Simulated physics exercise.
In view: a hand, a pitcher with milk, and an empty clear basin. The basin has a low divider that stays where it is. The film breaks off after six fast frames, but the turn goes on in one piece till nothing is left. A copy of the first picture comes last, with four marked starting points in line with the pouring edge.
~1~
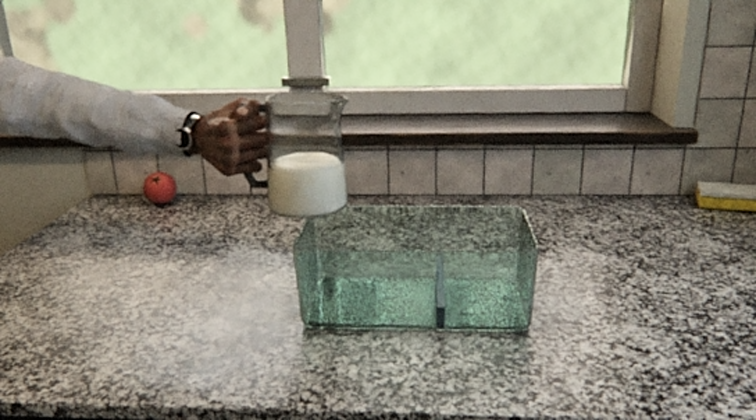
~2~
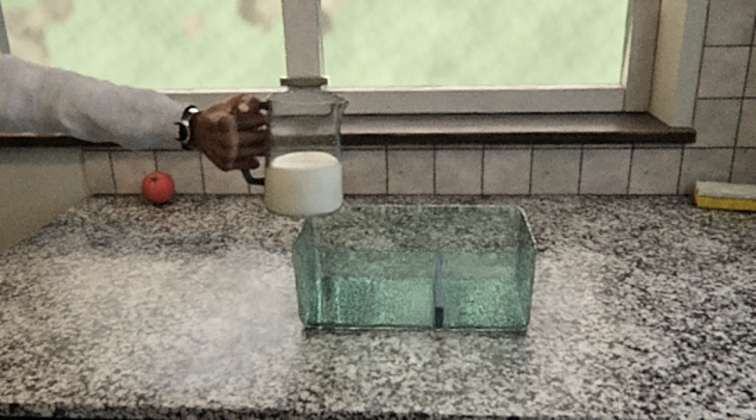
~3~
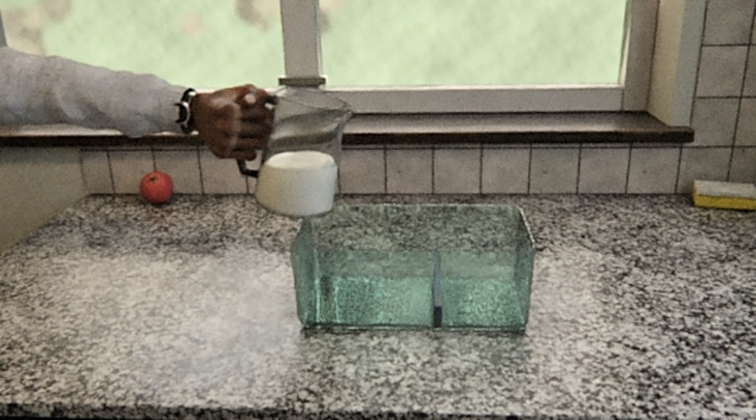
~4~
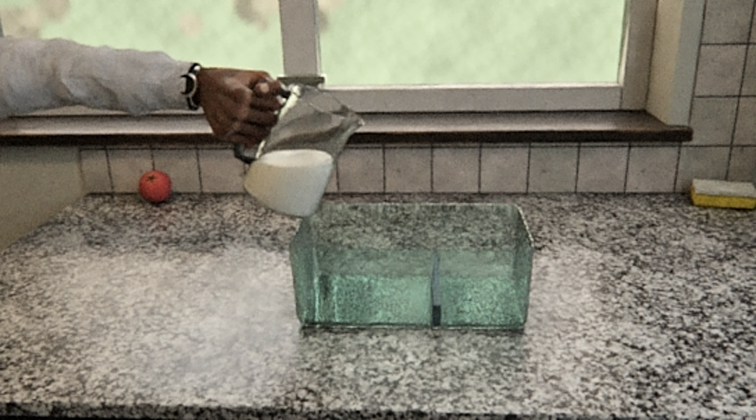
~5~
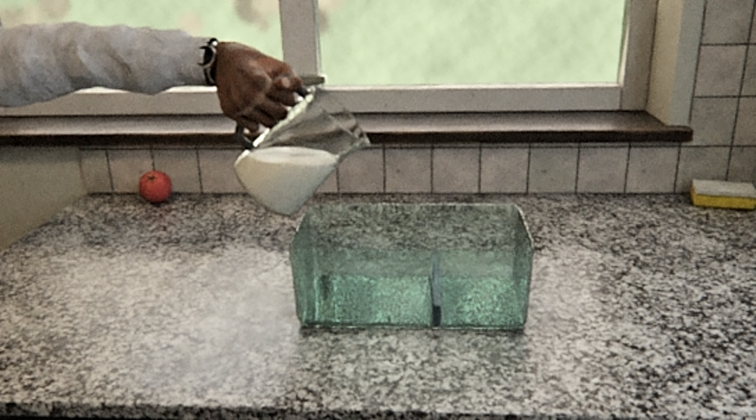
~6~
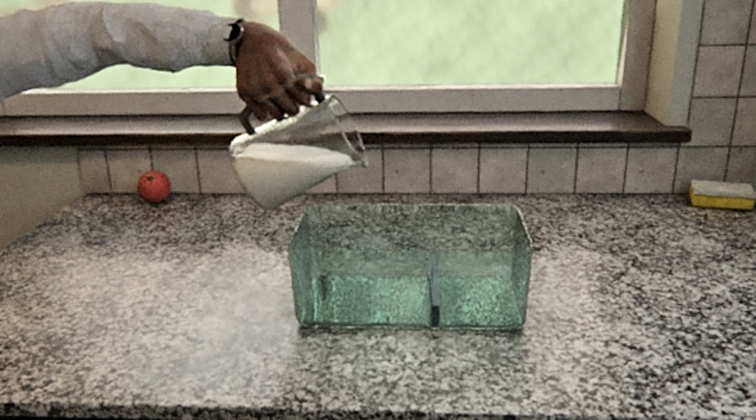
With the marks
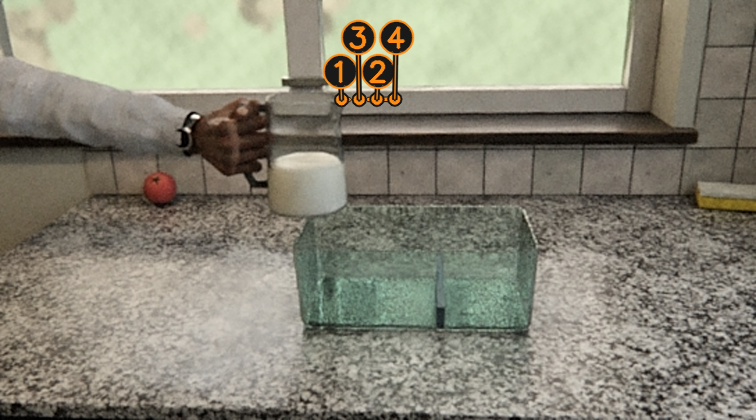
On a speckled stone countertop beneath a window, a hand holds a clear pitcher of milk upright above the left side of an empty, green-tinted clear basin with a divider. The hand gradually tilts the pitcher to the right, and the milk shifts toward the lip while remaining inside.
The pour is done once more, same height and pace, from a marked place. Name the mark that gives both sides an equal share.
2 is best.
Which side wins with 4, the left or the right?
The right one.
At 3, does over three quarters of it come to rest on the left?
Yes, it does.
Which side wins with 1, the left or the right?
More ends on the left.
On the marked copy, 1 at (341, 99); 2 at (376, 99); 3 at (359, 99); 4 at (394, 99).
If 1 is chosen, about 89 % ends left of the wall and 9 % right of it.
If 2 is chosen, about 53 % ends left of the wall and 46 % right of it.
If 3 is chosen, about 92 % ends left of the wall and 7 % right of it.
If 4 is chosen, about 9 % ends left of the wall and 90 % right of it.
